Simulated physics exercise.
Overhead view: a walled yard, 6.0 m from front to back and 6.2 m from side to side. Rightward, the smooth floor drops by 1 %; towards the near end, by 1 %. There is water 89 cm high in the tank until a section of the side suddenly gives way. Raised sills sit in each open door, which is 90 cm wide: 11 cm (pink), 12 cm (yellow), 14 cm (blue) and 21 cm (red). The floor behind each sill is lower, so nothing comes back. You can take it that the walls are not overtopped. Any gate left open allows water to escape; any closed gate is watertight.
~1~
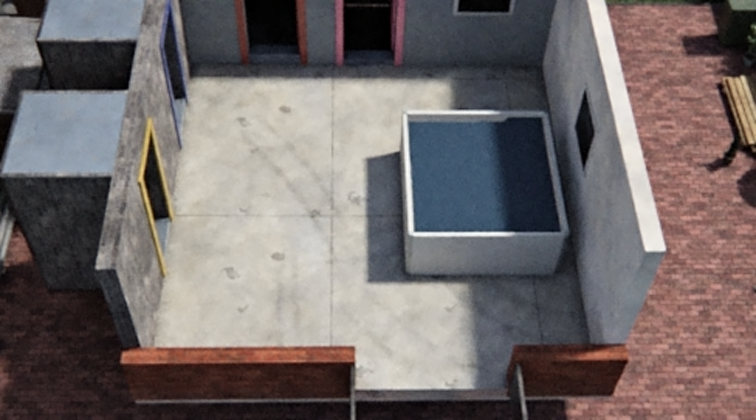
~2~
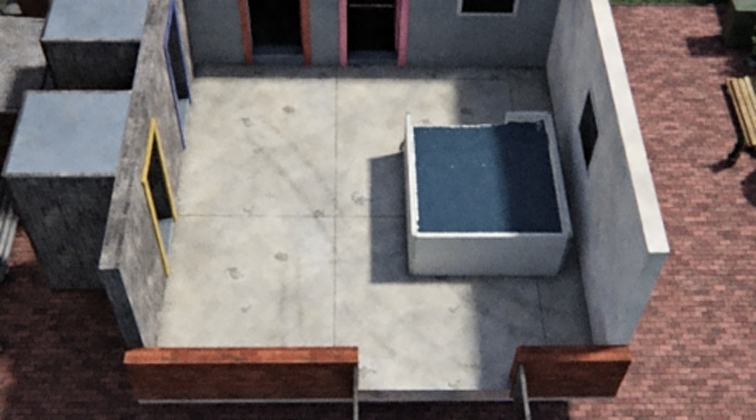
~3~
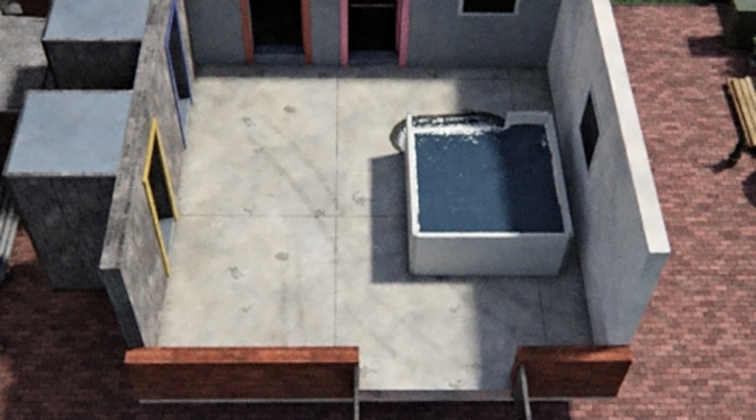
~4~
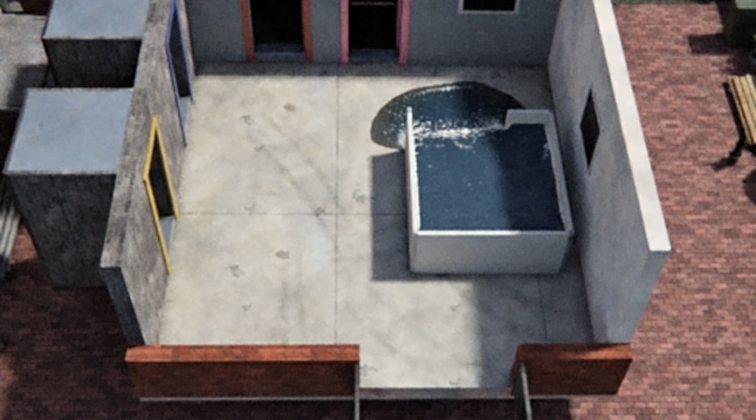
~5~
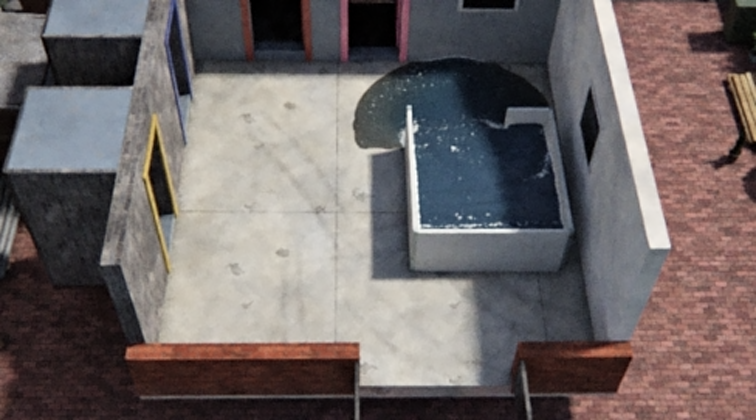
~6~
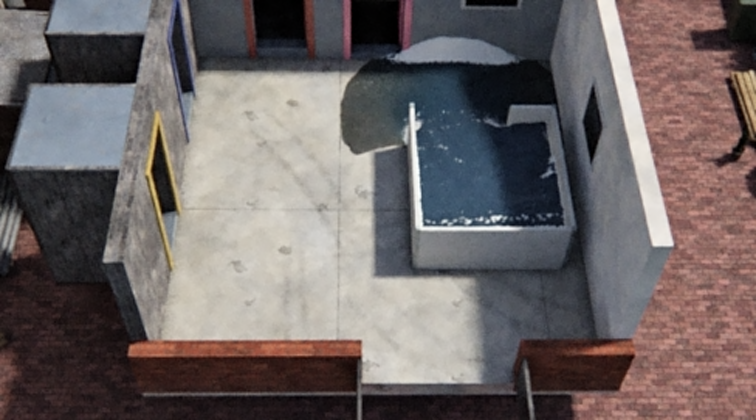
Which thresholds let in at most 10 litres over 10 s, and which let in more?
In the end the pink door will overshoot the limit, the yellow door will undershoot the limit, the blue door will overshoot the limit, the red door will undershoot the limit.
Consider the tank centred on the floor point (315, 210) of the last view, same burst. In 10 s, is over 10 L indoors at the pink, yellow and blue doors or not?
Against that limit: Pink past it, yellow not over, blue past it.
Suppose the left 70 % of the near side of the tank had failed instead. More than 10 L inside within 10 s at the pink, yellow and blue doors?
Pink falls short; yellow falls short; blue falls short.
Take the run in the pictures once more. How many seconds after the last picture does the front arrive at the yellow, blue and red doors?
Yellow = 2.4 s, blue = 1.6 s, red = 0.6 s.
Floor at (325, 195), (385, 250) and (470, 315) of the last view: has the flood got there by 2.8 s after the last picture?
First spot not yet wet, second not yet wet, third not yet wet.
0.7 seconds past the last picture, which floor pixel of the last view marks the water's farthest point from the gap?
Around pixel (272, 61).
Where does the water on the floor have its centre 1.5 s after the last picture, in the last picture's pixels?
I'd put it close to (453, 140).
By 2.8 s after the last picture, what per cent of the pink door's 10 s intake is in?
Some 75 in a hundred.
Then, 0.7 s after the last picture water covers 25 % of the floor and is deepest (58 cm) near (550, 64); pink door 34 cm at the sill, 45 L in, yellow door not reached, blue door not reached, red door 7 cm at the sill, 0 L in.
Then, 1.5 s after the last picture water covers 30 % of the floor and is deepest (54 cm) near (540, 64); pink door 33 cm at the sill, 163 L in, yellow door not reached, blue door not reached, red door 17 cm at the sill, 0 L in.
Then, 2.8 s after the last picture water covers 50 % of the floor and is deepest (39 cm) near (601, 367); pink door 23 cm at the sill, 272 L in, yellow door 4 cm at the sill, 0 L in, blue door 24 cm at the sill, 33 L in, red door 13 cm at the sill, 0 L in.
Then, 5.3 s after the last picture water covers 90 % of the floor and is deepest (22 cm) near (601, 367); pink door 16 cm at the sill, 343 L in, yellow door 7 cm at the sill, 0 L in, blue door 19 cm at the sill, 87 L in, red door 10 cm at the sill, 0 L in.
Then, 9.3 s after the last picture water covers 100 % of the floor and is deepest (22 cm) near (599, 356); pink door 10 cm at the sill, 355 L in, yellow door 5 cm at the sill, 0 L in, blue door 9 cm at the sill, 95 L in, red door 9 cm at the sill, 0 L in.
